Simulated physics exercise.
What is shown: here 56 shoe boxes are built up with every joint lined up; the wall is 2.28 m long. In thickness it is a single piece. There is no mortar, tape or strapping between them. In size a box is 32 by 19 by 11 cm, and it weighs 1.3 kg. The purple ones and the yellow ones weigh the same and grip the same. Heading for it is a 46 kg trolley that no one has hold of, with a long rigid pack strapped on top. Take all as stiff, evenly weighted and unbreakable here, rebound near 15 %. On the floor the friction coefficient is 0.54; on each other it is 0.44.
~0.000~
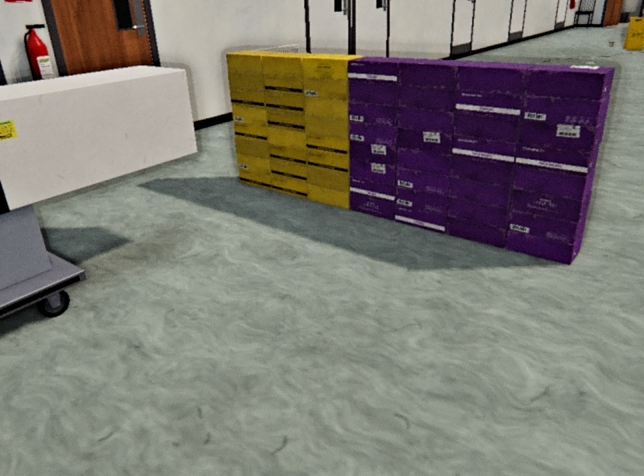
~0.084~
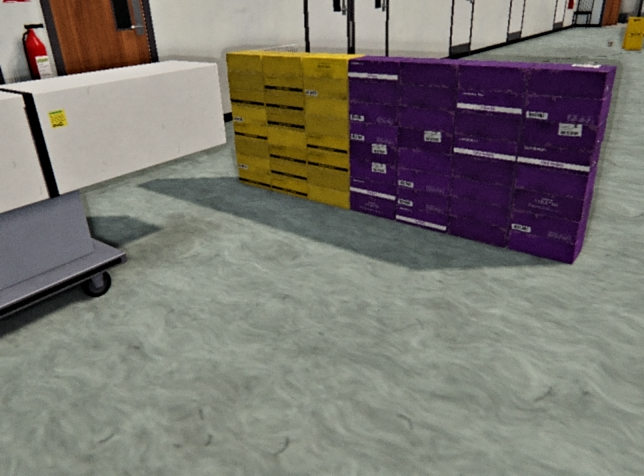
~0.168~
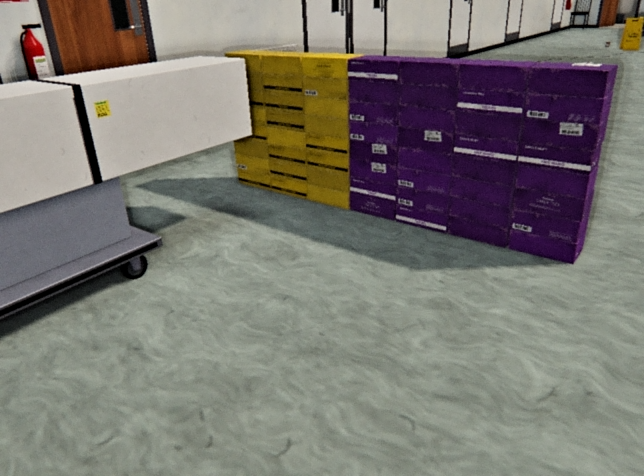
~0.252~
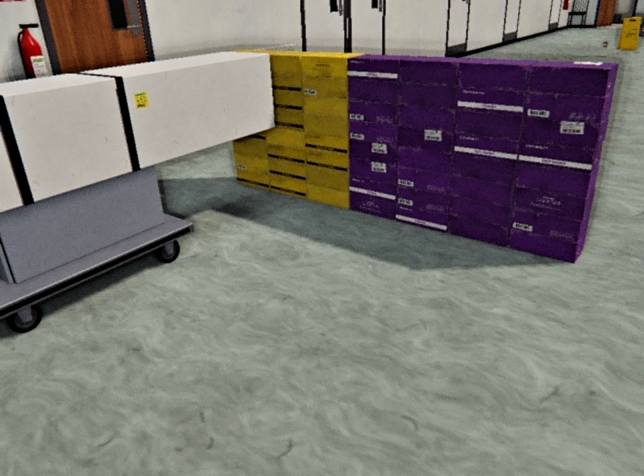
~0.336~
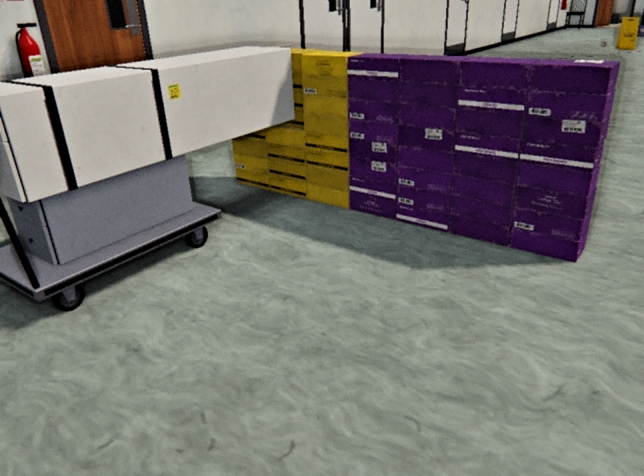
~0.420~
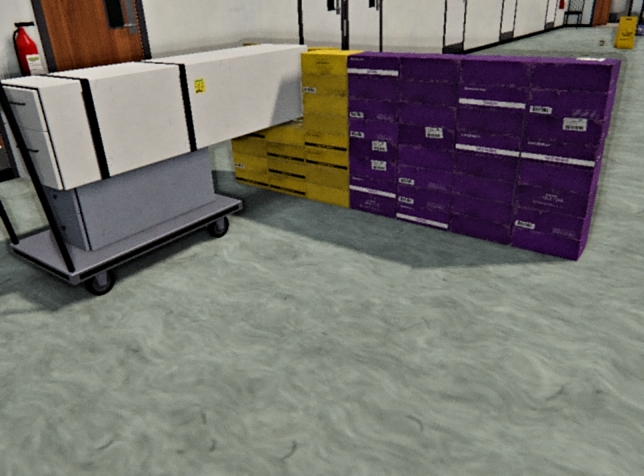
A long wall of stacked boxes, yellow on the left and purple on the right, stands on a greenish, streaked floor in a corridor with pale walls, seen from slightly above. At the left, a grey trolley with dark wheels carries a long white load with black bands and a yellow label, near a red extinguisher and brown door. With nobody seen pushing it, the trolley rolls rightward and away until the load's end overlaps the yellow boxes, while the camera shifts very slightly.
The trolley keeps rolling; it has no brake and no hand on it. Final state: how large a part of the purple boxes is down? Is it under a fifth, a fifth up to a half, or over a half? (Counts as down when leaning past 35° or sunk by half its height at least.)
I think the part going down will be a small part below a fifth.
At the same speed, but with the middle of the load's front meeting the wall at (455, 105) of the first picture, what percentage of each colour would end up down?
Result - purple: 20 %; yellow: 0 %.
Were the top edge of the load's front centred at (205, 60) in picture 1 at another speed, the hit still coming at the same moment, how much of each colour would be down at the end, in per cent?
You'd end up with purple at 0 per cent down and yellow at 80 per cent.
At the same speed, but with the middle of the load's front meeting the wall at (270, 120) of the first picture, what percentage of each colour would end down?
Purple 0%, yellow 50%.
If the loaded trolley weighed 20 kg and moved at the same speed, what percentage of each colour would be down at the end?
Purple 0, yellow 30 %.
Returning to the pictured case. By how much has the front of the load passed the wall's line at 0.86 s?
Some 95 centimetres.
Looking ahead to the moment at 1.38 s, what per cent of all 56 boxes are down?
15 per cent.
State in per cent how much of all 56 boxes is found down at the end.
Something close to 25 percent of them.
After 0.86 s, load 95 cm past the wall's line, still rolling; none of the 32 purple boxes down (8 of 56 in all colours); top purple box unmoved; top yellow box leaning 21°, 65 cm lower.
After 1.38 s, load 1.39 m past the wall's line, still rolling; none of the 32 purple boxes down (9 of 56 in all colours); top purple box unmoved; top yellow box 78 cm lower.
At rest (2.7 s), load 1.47 m past the wall's line, stopped; none of the 32 purple boxes down (15 of 56 in all colours); top purple box unmoved; top yellow box 78 cm lower. That is 0 per cent. As the last picture would show them, middles, top purple box near (501, 71), top yellow box near (360, 114).
